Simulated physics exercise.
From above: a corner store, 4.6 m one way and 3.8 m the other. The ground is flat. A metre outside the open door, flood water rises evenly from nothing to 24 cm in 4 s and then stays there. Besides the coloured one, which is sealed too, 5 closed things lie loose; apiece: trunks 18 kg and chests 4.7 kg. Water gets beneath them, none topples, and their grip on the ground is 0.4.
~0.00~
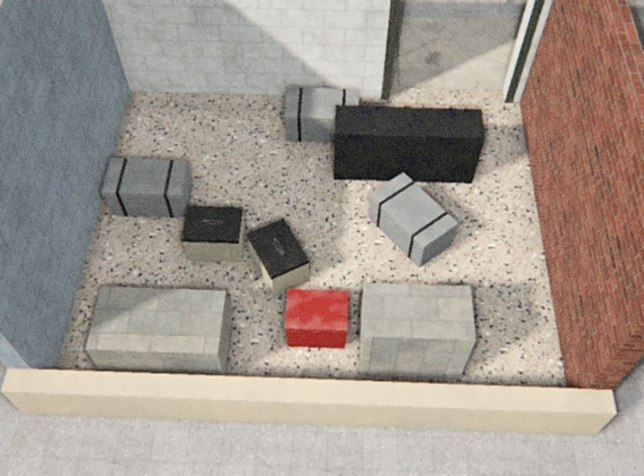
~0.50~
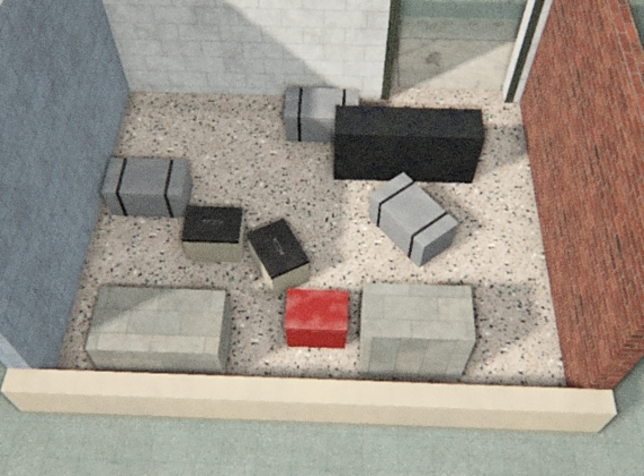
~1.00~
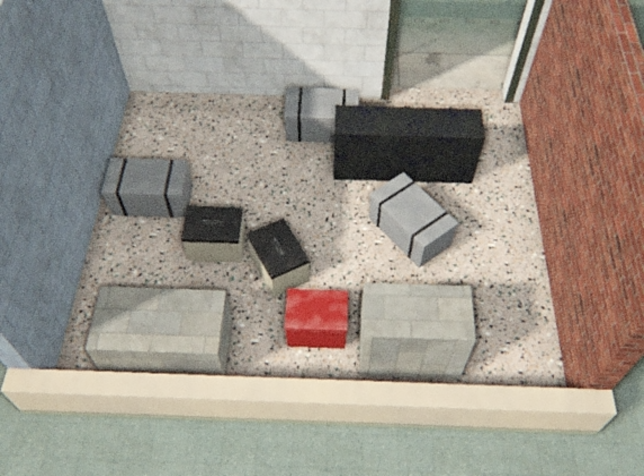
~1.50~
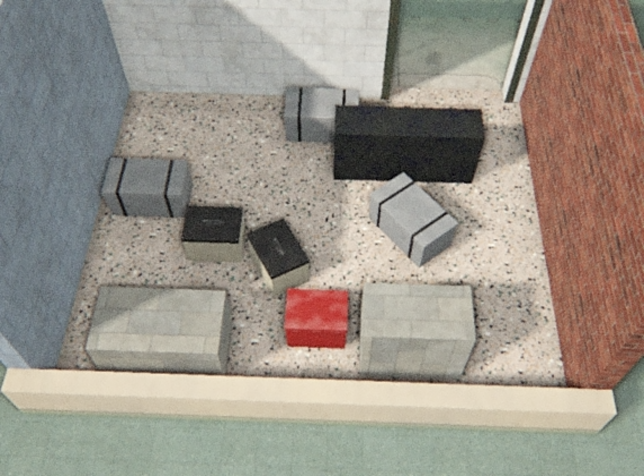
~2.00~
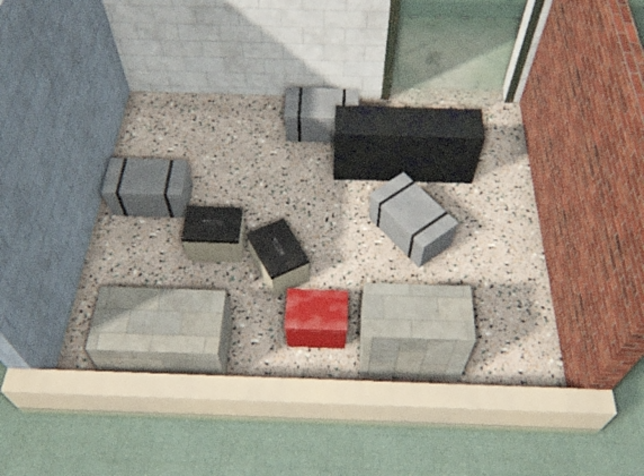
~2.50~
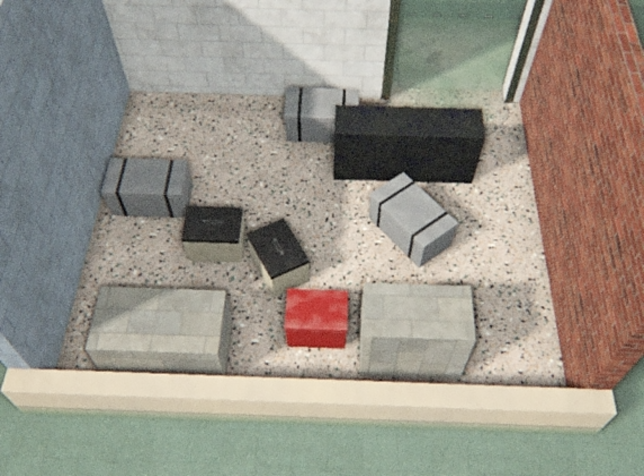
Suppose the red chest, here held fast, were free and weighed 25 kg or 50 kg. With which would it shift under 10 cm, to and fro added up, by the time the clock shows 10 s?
Verdict: The smaller load will do.
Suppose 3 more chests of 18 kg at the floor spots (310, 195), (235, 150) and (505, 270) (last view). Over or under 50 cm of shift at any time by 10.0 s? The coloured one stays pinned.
In that order: Less, more, over.
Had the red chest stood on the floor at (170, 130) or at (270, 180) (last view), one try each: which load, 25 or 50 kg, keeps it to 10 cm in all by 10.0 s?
In that order: It takes the larger; either load holds.
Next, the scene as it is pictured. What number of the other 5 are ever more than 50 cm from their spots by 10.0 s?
That makes 3.
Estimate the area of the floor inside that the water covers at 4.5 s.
About 5.0 m2.
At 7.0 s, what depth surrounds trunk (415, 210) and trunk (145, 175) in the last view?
About 2 and 4 cm.
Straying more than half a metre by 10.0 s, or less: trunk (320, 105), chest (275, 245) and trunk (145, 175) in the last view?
In turn: More, under, over.
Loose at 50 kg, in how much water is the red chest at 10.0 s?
Roughly 6 cm.
After 3.5 s the red chest would be 0 cm from its start with 25 kg and 0 cm from its start with 50 kg; 0 cm of water round it then.
After 4.5 s the red chest would be 0 cm from its start with 25 kg and 0 cm from its start with 50 kg; 0 cm of water round it then.
After 7.0 s the red chest would be 0 cm from its start with 25 kg and 0 cm from its start with 50 kg; 2 cm of water round it then.
After 10.0 s the red chest would be 0 cm from its start with 25 kg and 0 cm from its start with 50 kg; 6 cm of water round it then.
